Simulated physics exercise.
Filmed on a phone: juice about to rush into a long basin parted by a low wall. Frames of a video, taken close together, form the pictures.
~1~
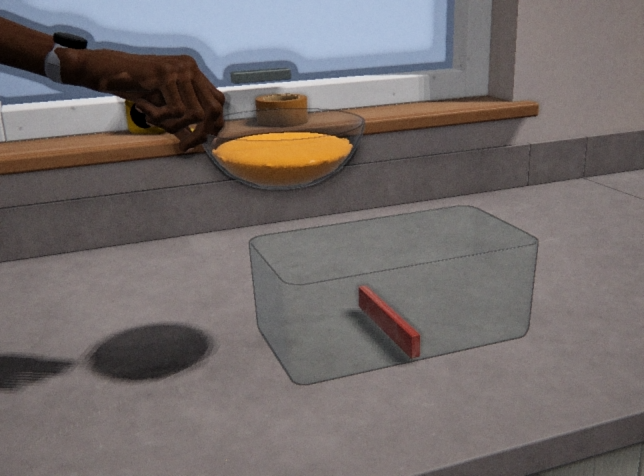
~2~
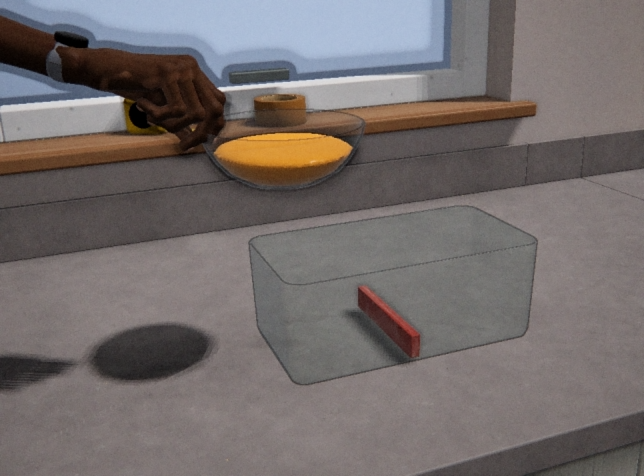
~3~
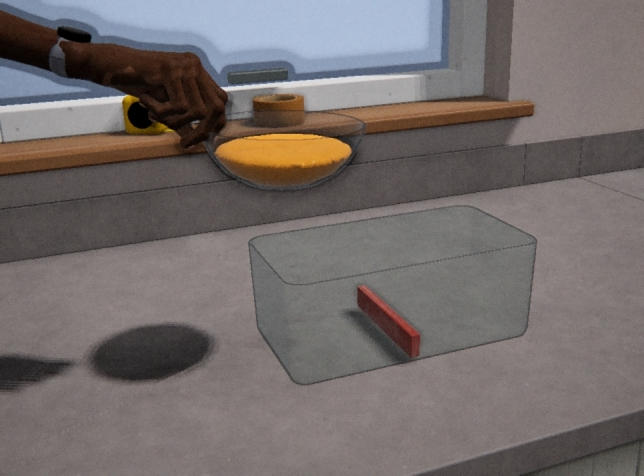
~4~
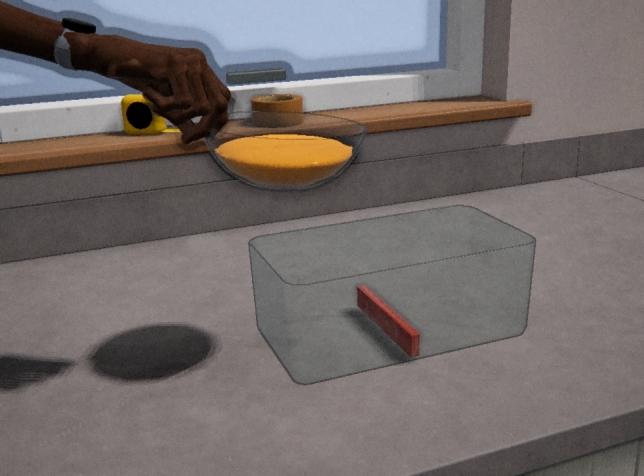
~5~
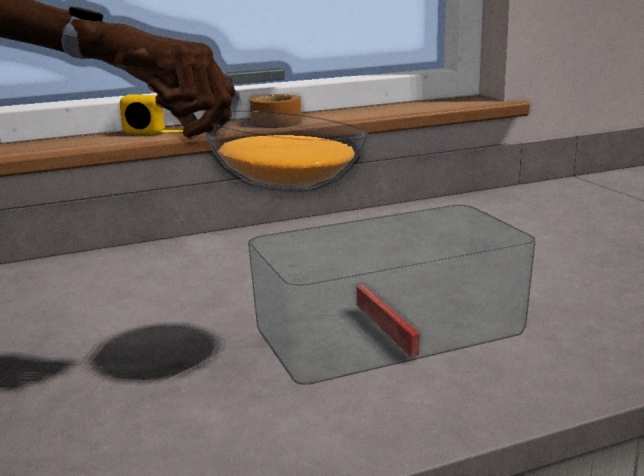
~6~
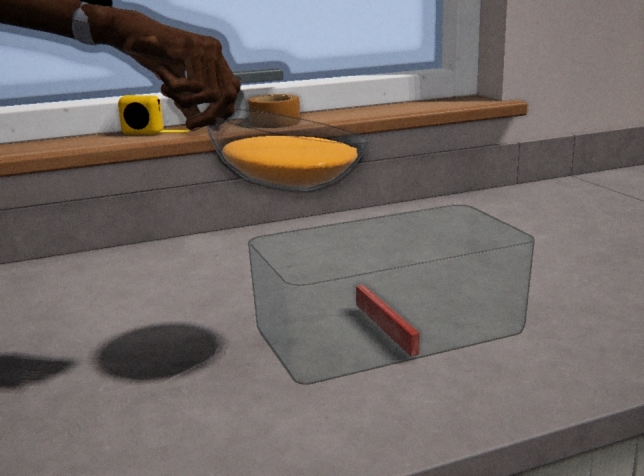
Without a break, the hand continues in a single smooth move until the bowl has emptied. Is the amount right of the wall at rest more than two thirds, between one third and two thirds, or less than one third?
The share right of the wall will be moderate, one third to two thirds.
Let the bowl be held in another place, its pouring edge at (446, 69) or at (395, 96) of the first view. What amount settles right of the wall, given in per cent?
First try: About 80 %; second try: About 85 %.
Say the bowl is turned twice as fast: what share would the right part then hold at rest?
Around 45 per cent ends up there.
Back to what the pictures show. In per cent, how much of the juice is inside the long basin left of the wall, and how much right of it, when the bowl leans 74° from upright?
10 percent or so left, 35 percent or so right.
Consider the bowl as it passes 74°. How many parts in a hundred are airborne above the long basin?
35 per cent.
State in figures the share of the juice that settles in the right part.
Near 55 in a hundred.
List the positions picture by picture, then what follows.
Tilt 0°; pouring edge (358, 117); surface from (213, 154) to (345, 139); the long basin's rim runs from (265, 262) to (504, 223); the wall's top is at (387, 310), in the first frame.
Tilt 1°; pouring edge (358, 118); surface from (213, 154) to (345, 140), in the second frame.
Tilt 2°; pouring edge (358, 121); surface from (214, 153) to (345, 141), in the third frame.
Tilt 5°; pouring edge (359, 125); surface from (215, 153) to (345, 143), in the fourth frame.
Tilt 9°; pouring edge (360, 131); surface from (218, 152) to (347, 144), in the fifth frame.
Tilt 13°; pouring edge (360, 137); surface from (222, 152) to (350, 145), in the sixth frame.
A moment on, the tilt is 74° and 21 per cent is still to pour, 10 is left of the wall and 36 right of it.
Next, the tilt is 112° and 0 per cent is still to pour, 43 is left of the wall and 56 right of it.
Then the tilt is 119° and 0 per cent is still to pour, 43 is left of the wall and 57 right of it.
Later the tilt is 119° and 0 per cent is still to pour, 43 is left of the wall and 57 right of it.
Finally, 43 per cent lies left of the wall, 57 right of it and 0 outside.
